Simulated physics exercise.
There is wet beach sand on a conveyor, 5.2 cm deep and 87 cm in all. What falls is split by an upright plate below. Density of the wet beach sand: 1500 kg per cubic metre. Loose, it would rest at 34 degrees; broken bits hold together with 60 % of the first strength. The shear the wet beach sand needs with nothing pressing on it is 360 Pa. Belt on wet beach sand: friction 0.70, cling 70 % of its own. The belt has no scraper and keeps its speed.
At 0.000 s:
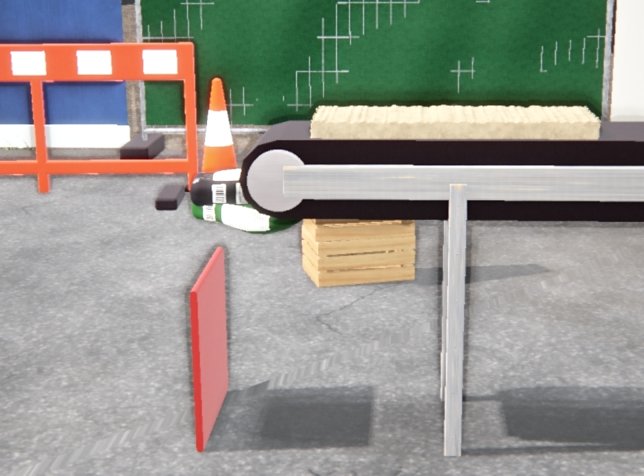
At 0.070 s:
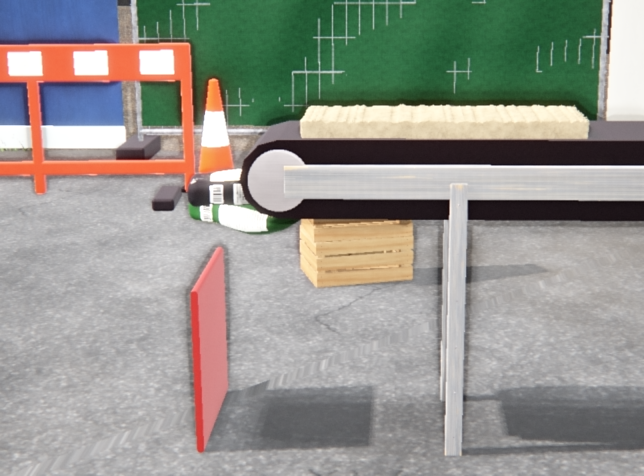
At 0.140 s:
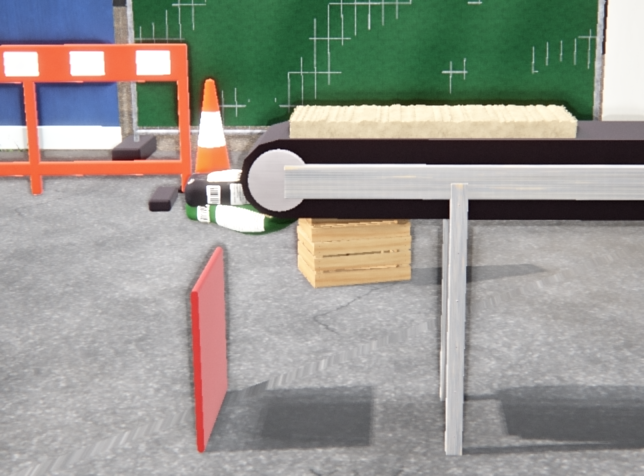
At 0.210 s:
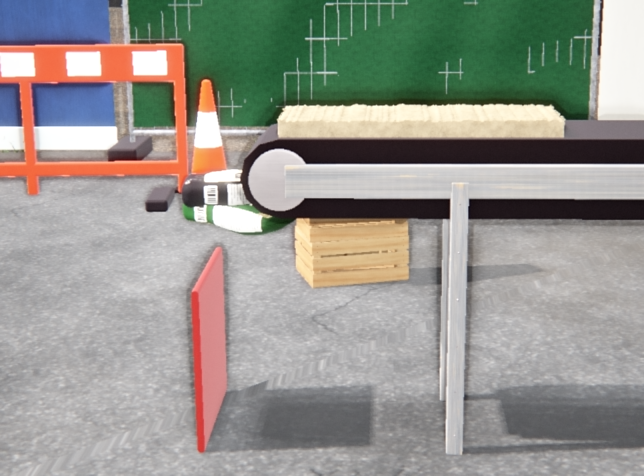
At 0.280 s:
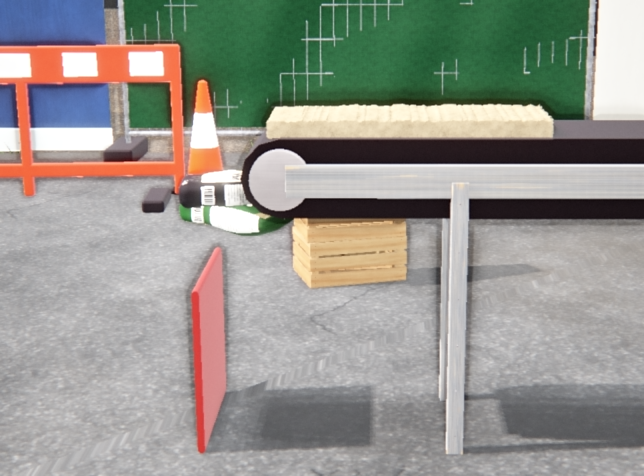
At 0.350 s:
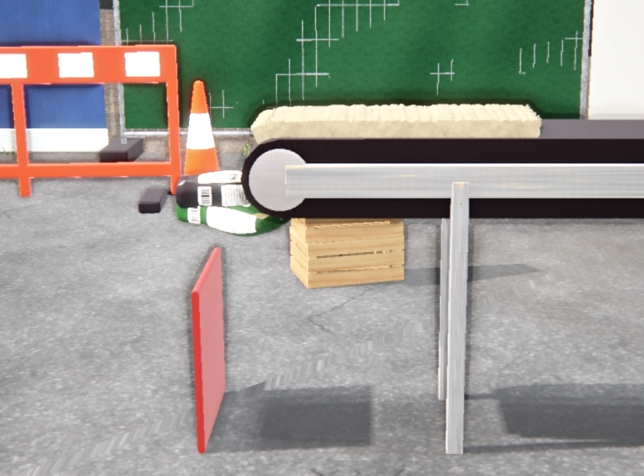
A long block of pale sand slides left along a dark conveyor to its rounded end.
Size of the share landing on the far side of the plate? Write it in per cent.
Some 11 %.
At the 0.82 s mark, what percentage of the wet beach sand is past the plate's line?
About 4 per cent.
By 0.82 s, 4 % is beyond the plate's line.
By 1.37 s, 5 % is beyond the plate's line.
By 1.93 s, 8 % is beyond the plate's line.
By 2.48 s, 11 % is beyond the plate's line.
By 3.87 s, at the end, 11 % is beyond the plate's line.
